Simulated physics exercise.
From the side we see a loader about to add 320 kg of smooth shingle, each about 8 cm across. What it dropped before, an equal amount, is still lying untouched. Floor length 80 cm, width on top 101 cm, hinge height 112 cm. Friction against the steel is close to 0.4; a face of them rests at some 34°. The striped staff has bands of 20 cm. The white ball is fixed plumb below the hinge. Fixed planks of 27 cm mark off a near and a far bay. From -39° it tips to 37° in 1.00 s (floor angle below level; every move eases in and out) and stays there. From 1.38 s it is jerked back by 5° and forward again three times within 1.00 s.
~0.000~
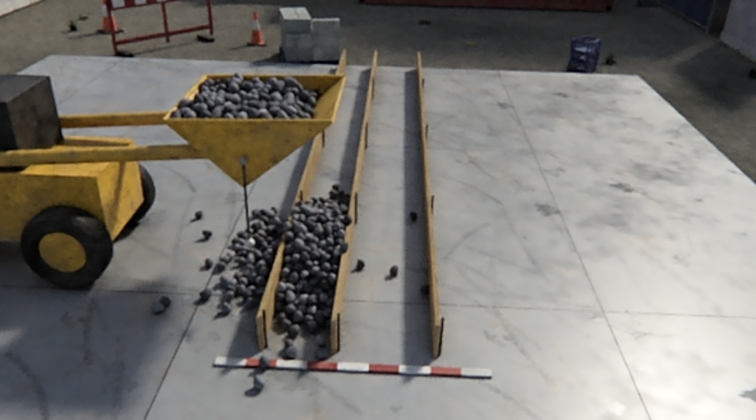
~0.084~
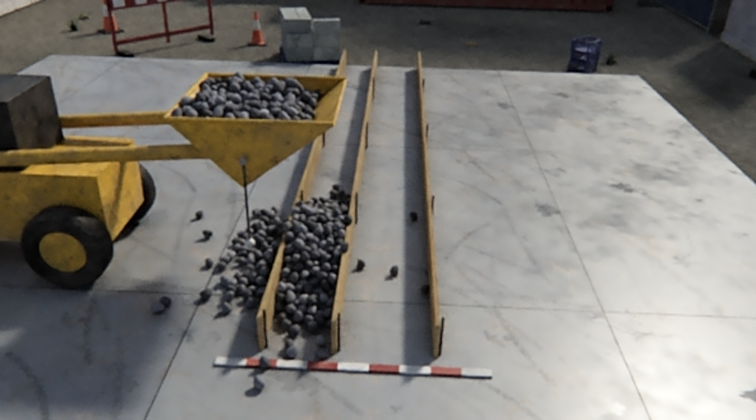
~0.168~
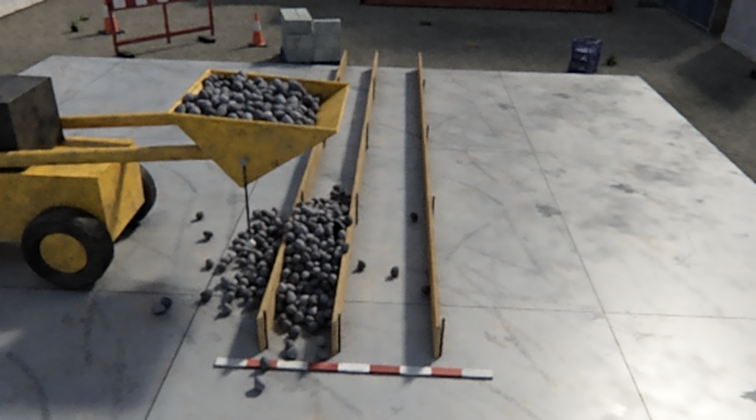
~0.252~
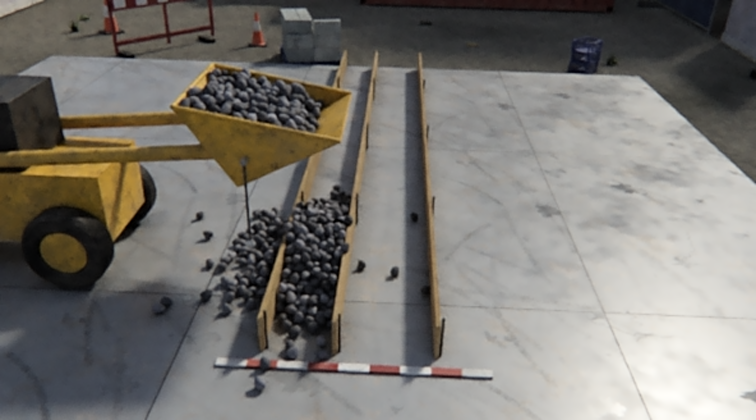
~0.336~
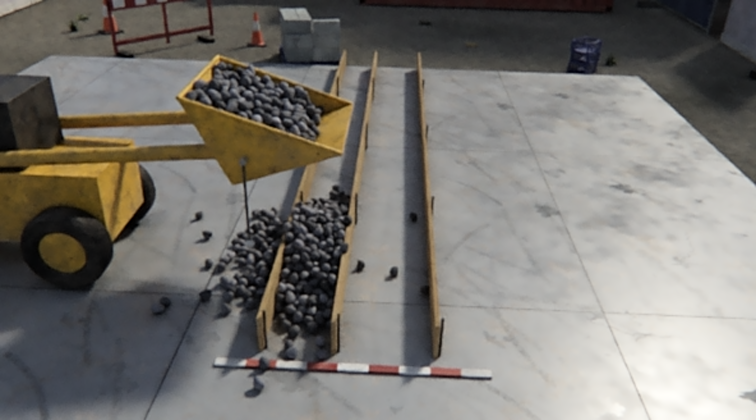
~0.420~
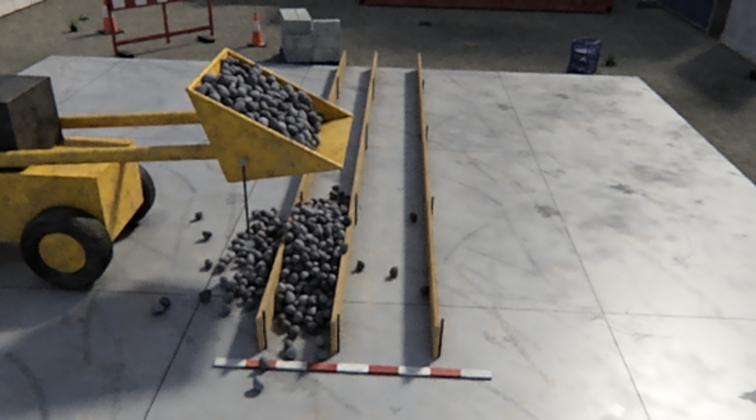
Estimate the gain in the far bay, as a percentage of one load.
About 90 per cent.
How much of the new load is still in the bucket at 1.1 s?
About 60 per cent.
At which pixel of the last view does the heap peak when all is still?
Near (321, 227).
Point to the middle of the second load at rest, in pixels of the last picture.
Near (388, 255).
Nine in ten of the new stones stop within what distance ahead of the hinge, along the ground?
Roughly 120 cm ahead of it.
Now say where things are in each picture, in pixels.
The bucket is at -39°, its lip at (332, 122); the top of the load is at (254, 86). The earlier load is highest near (312, 223), 32 cm above ground level, 20 % short of the bays, 79 % in the near bay, 1 % in the far bay, in the first picture.
Lip at (334, 124), floor tilted -37°, highest stones at (238, 85); the stones move at 0.1 m/s on average, in the second picture.
The bucket is at -33°, its lip at (337, 132); the top of the load is at (225, 83); the stones move at 0.2 m/s on average, in the third picture.
The bucket is at -27°, its lip at (340, 142); the top of the load is at (223, 79); the stones move at 0.3 m/s on average, in the fourth picture.
The bucket is at -19°, its lip at (342, 154); the top of the load is at (224, 75); the stones move at 0.4 m/s on average, in the fifth picture.
The bucket is at -10°, its lip at (342, 168); the top of the load is at (229, 69); the stones move at 0.4 m/s on average, in the sixth picture.
After 0.8 s the floor is at 25°; in per cent of one load, 99 in the bucket, 20 short of the bays, 79 in the near bay, 1 in the far bay; the foremost stones are at (372, 244).
After 1.1 s the floor is at 37°; in per cent of one load, 58 in the bucket, 20 short of the bays, 101 in the near bay, 20 in the far bay; the foremost stones are at (393, 262).
After 2.8 s the floor is at 37°; in per cent of one load, 0 in the bucket, 20 short of the bays, 88 in the near bay, 91 in the far bay; the foremost stones are at (425, 250).
After 5.4 s the floor is at 37°; in per cent of one load, 0 in the bucket, 20 short of the bays, 88 in the near bay, 91 in the far bay; the foremost stones are at (424, 242). Net gain in the far bay, 90.
